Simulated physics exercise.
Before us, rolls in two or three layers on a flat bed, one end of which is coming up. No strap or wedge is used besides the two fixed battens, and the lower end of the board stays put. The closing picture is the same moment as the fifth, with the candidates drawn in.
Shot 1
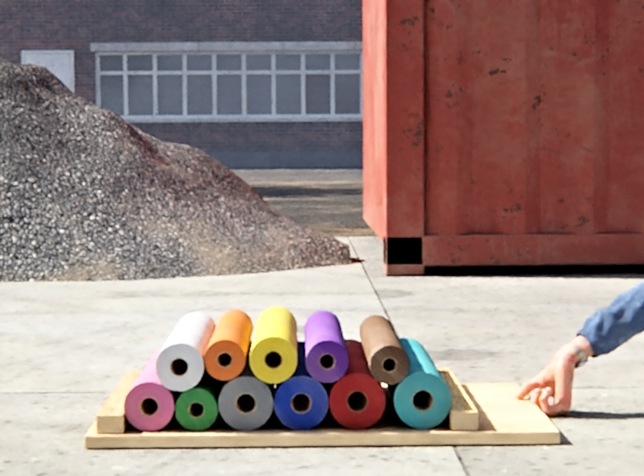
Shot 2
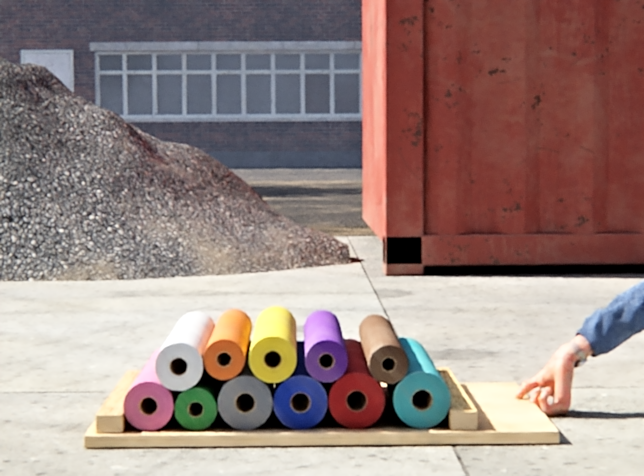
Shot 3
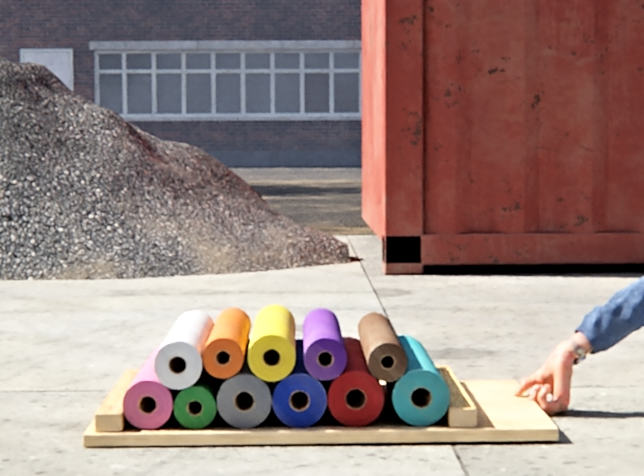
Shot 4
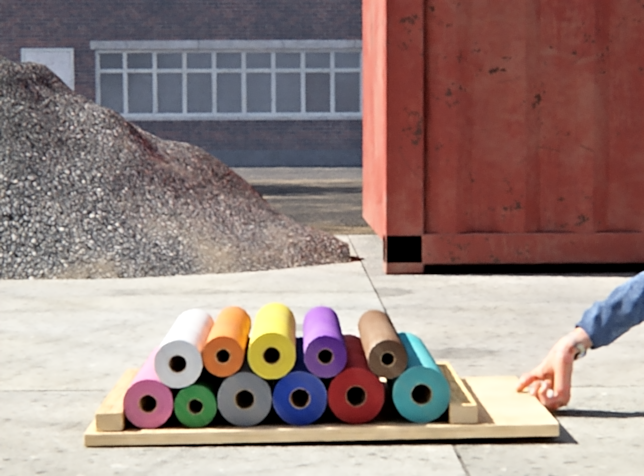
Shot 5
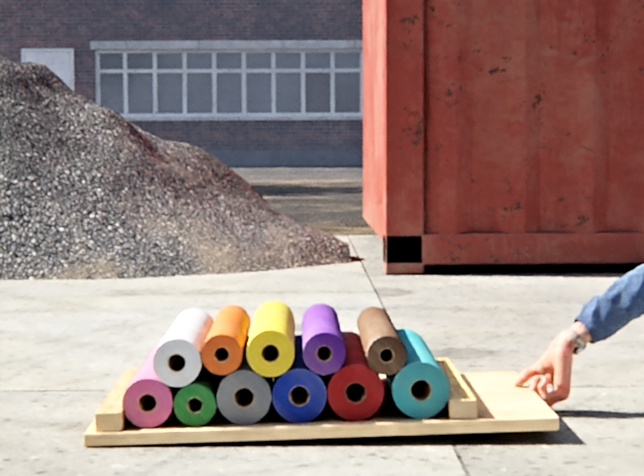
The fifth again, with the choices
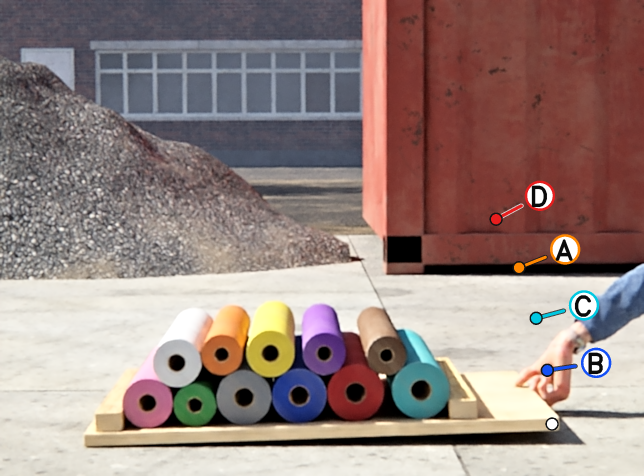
Colourful rolls lie stacked on a wooden board as a hand slightly raises its right end.
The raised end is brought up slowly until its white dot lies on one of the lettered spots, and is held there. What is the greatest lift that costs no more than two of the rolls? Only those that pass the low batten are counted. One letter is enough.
The highest mark that will do is D.
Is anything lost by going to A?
At A: No.
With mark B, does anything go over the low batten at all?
No.
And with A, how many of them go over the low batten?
With A, none.
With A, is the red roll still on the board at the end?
The red roll: Yes.
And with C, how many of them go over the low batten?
It comes to none.
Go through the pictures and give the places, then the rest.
The first picture shows white roll (179, 367); purple roll (327, 361); orange roll (225, 360).
The second picture shows orange roll (224, 359); brown roll (389, 364).
The third picture shows board (319, 402); red roll (356, 399); turquoise roll (421, 397); blue roll (300, 400).
The fourth picture shows board (320, 399); pink roll (148, 403); green roll (196, 406).
The fifth picture shows board (320, 397); pink roll (148, 403); green roll (195, 405).
On the copy, A at (519, 268); B at (547, 370); C at (536, 318); D at (496, 219); the white dot at (552, 424).
On D. First, board at 16°.
Then, board at 28°.
Finally, board at 28°, none over the low batten.
By contrast, A none over the low batten; B none over the low batten; C none over the low batten.
